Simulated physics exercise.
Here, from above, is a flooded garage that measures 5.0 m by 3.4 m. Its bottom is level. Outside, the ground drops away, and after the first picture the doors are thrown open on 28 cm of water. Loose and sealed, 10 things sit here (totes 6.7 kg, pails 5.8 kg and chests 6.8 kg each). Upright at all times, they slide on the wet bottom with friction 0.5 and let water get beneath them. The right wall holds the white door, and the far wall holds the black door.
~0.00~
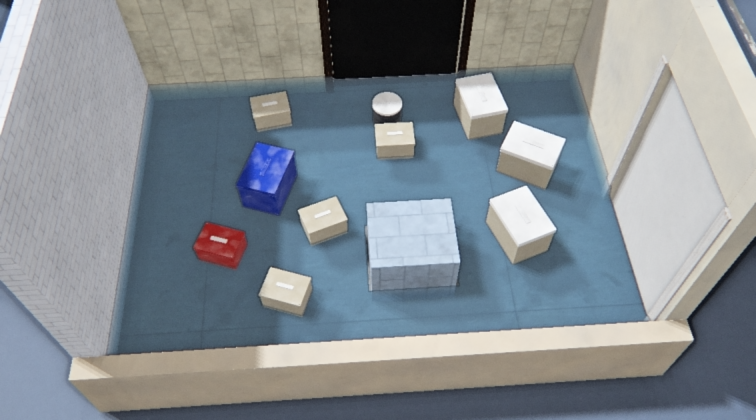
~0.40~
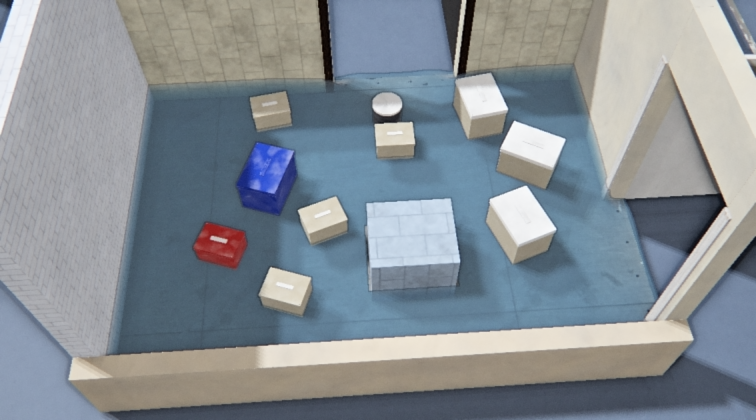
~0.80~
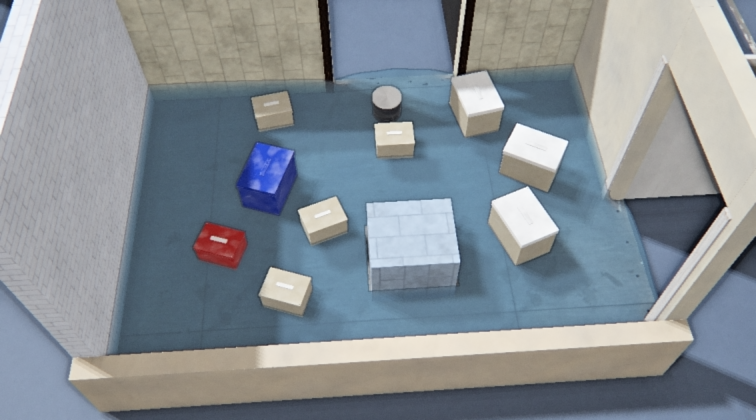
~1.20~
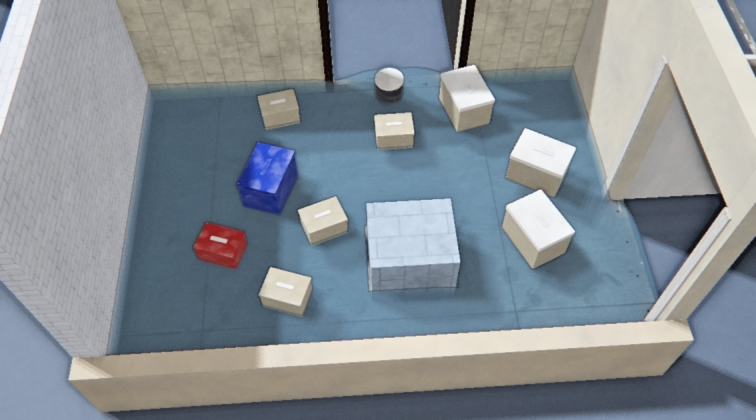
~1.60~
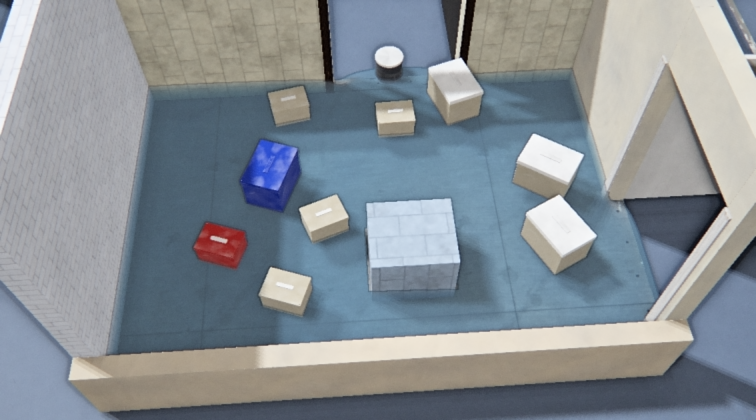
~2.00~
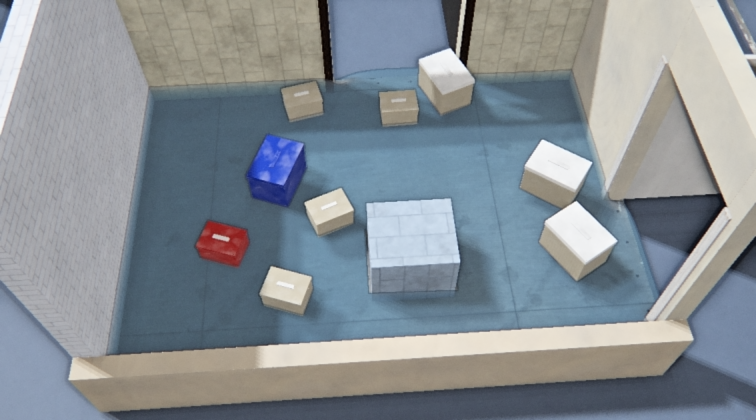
In a flooded garage, two doors open and several floating boxes drift toward the openings.
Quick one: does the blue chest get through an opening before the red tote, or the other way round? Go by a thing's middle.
The blue one gets through first.
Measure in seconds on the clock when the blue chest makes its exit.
That happens at about 7.5 s.
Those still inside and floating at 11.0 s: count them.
At that point I count 2.
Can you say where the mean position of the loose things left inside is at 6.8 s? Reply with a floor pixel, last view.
At about (422, 220).
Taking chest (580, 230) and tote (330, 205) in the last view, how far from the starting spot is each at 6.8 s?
In turn: Washed out, 250 cm.
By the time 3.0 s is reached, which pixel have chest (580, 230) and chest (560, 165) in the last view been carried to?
Around (650, 235) and (593, 185).
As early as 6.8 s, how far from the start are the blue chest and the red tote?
Close to 200 and 120 centimetres by then.
After 3.0 s the blue chest is near (303, 146), 0.5 m from its start, afloat; the red tote is near (236, 226), 0.2 m from its start, afloat; 2 of 10 are out; 8 afloat.
After 6.8 s the blue chest is near (428, 79), 2.1 m from its start, afloat; the red tote is near (325, 189), 1.2 m from its start, afloat; 6 of 10 are out; 4 afloat.
After 11.0 s the blue chest has gone out (at 7.6 s); the red tote is near (397, 114), 2.5 m from its start, afloat; 8 of 10 are out; 2 afloat.
After 15.0 s the blue chest has gone out (at 7.6 s); the red tote has gone out (at 13.4 s); 9 of 10 are out; 1 afloat.
